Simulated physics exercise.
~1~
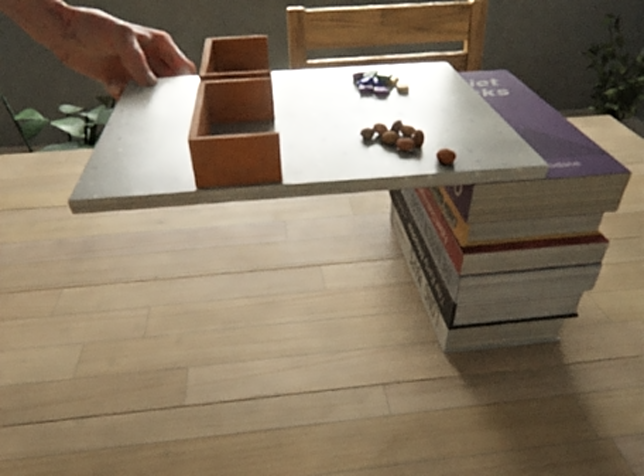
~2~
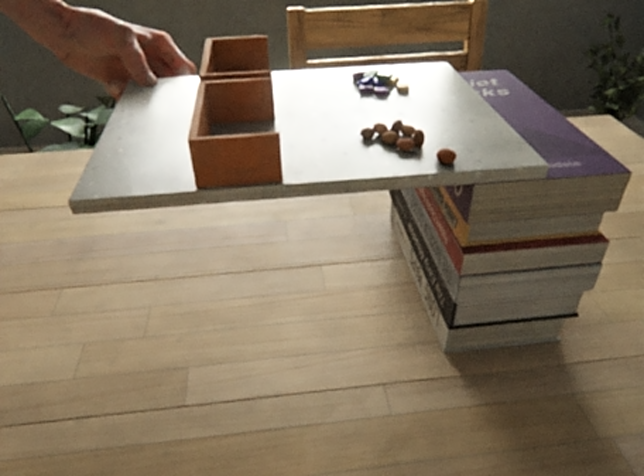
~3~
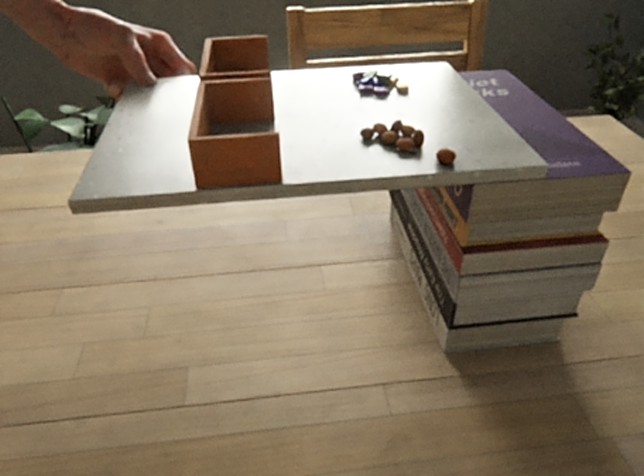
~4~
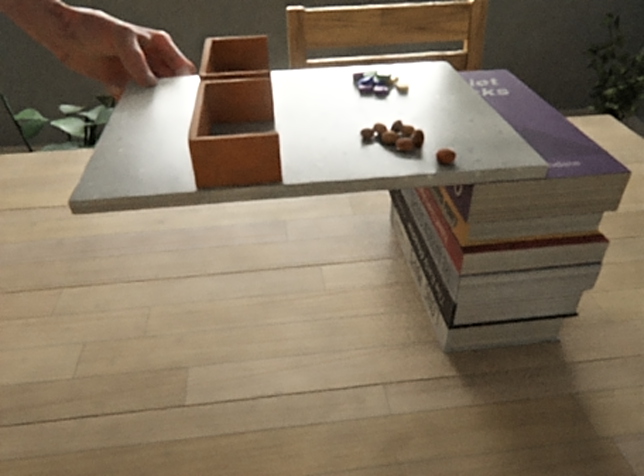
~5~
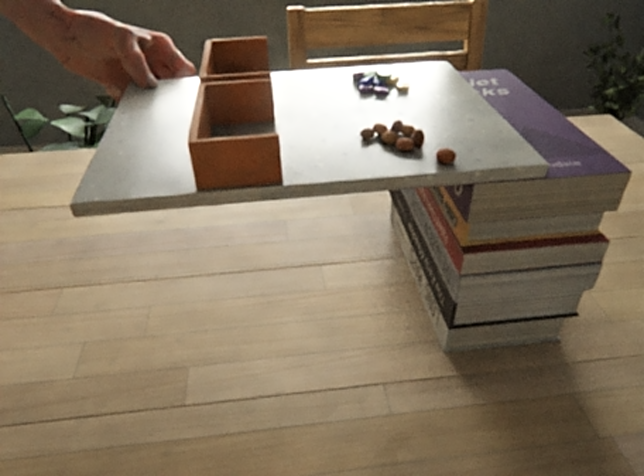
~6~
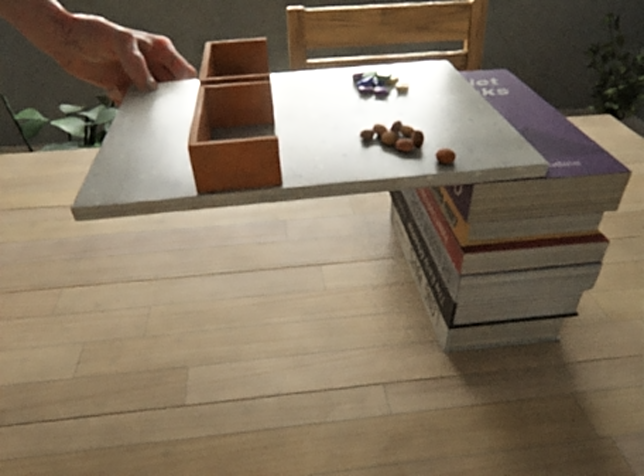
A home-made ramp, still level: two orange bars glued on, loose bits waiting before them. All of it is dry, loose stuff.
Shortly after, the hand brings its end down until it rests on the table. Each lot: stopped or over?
Result: Near lot - stopped; far lot - stopped.
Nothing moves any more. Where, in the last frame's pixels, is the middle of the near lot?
Centre at rest, last picture: Close to (276, 270).
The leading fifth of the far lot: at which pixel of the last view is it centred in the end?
Roughly at (265, 194).
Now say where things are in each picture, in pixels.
In the first picture, held end of the board at (87, 200), level; book pile at (490, 133), tall, over half the board's length; near lot at (407, 130), a few bits of cat kibble; far lot at (377, 83), a few mosaic tiles; near bar at (201, 130), taller than the pieces; far bar at (209, 76), taller than the pieces.
In the second picture, held end of the board at (88, 200), level; far lot at (377, 83).
In the third picture, held end of the board at (87, 200), level; near lot at (407, 130).
In the fourth picture, held end of the board at (87, 200), level; far lot at (376, 83).
In the fifth picture, held end of the board at (89, 203), level; near lot at (407, 130).
In the sixth picture, held end of the board at (90, 207), down by 1°; book pile at (490, 132); near lot at (407, 130), not moving; far lot at (376, 83), not moving; near bar at (201, 135); far bar at (209, 80).
Then, 0.81 s past the last view, board sloping at 16°; near lot where it was; far lot where it was.
Then, 1.67 s past the last view, board sloping at 32°; near lot on its way down; far lot has reached its bar.
Then, 2.70 s past the last view, board resting at 42°; near lot has reached its bar; far lot has reached its bar.
Finally, board resting at 42°; near lot gathered behind its bar; far lot gathered behind its bar.
